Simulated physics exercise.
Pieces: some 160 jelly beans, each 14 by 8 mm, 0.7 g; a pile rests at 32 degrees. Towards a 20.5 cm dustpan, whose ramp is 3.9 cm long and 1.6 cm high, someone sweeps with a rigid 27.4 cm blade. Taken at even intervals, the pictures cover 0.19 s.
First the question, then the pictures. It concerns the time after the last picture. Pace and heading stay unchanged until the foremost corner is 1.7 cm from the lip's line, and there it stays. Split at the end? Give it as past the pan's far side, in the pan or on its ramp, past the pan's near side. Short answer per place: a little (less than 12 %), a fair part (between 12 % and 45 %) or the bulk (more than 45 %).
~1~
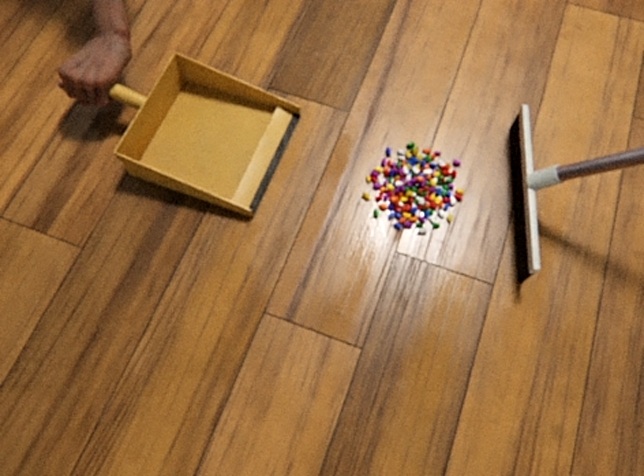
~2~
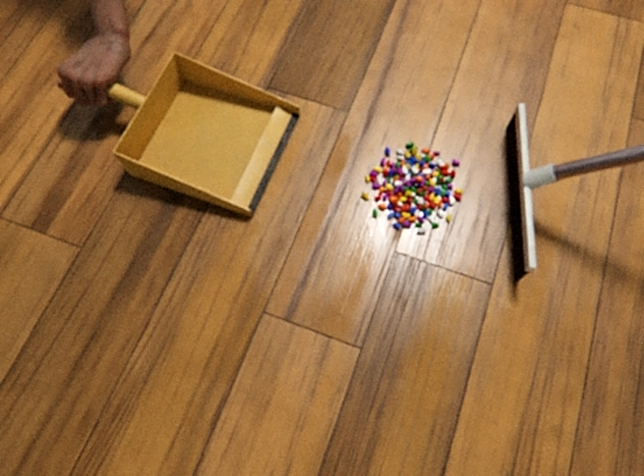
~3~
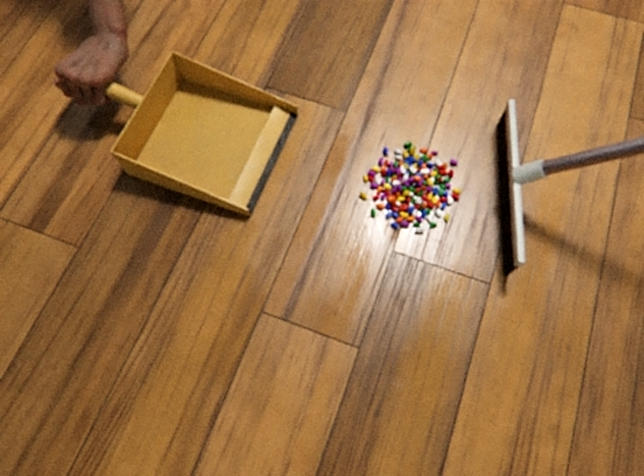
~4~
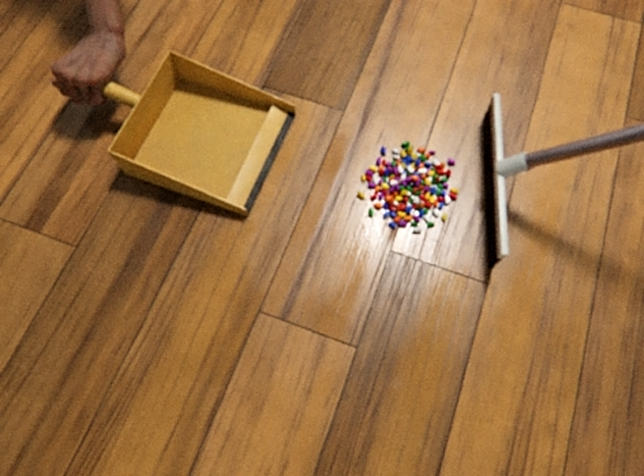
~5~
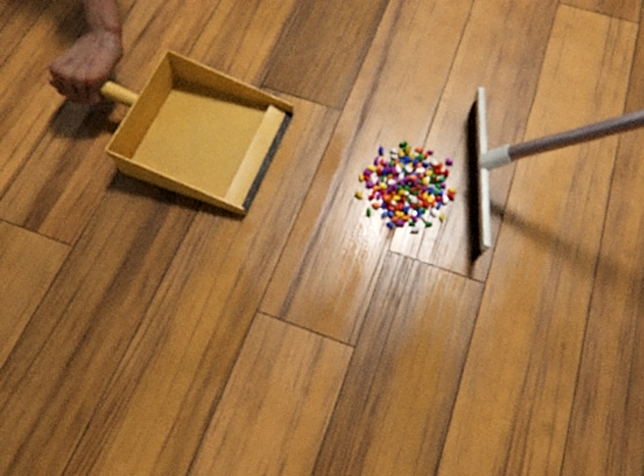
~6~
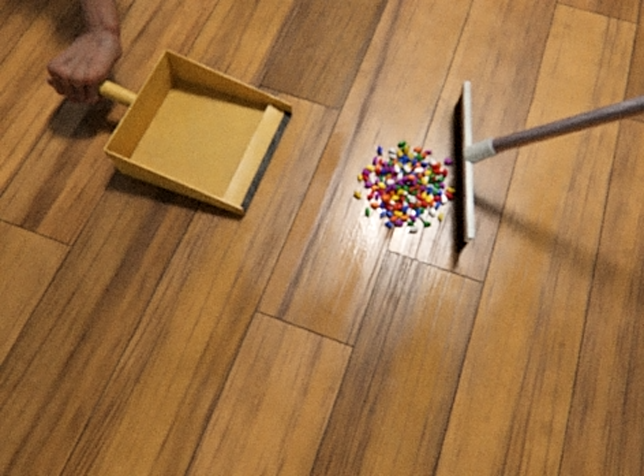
Far side - a fair part, pan - a little, near side - a little.
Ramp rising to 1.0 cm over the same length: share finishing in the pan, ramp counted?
In that case roughly 5 percent.
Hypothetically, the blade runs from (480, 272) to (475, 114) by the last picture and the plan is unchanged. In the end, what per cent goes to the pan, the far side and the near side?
Pan 15; far 5; near 25.
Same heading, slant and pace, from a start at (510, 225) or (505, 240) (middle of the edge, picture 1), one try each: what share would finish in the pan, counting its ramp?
The two tries give about 0 % and about 0 %.
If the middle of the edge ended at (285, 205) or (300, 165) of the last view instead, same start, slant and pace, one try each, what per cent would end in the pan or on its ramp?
About 15 and 10 per cent.
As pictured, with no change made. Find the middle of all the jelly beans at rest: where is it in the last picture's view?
My guess is close to (294, 152).
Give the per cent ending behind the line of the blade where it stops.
Around 20 in a hundred.
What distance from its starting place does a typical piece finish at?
That distance is around 18 cm.
Then, 0.21 s after the last picture, middle of the blade 17 cm from the lip; 0 % over the lip, far side 10 %, near side 0 %.
Then, 0.35 s after the last picture, middle of the blade 9 cm from the lip; 0 % over the lip, far side 15 %, near side 0 %.
Then, 0.61 s after the last picture, middle of the blade 5 cm from the lip; 5 % over the lip, far side 15 %, near side 5 %.
In the end, far side 15 %, pan 0 %, near side 5 %, in front of the lip or behind the blade 80 %.
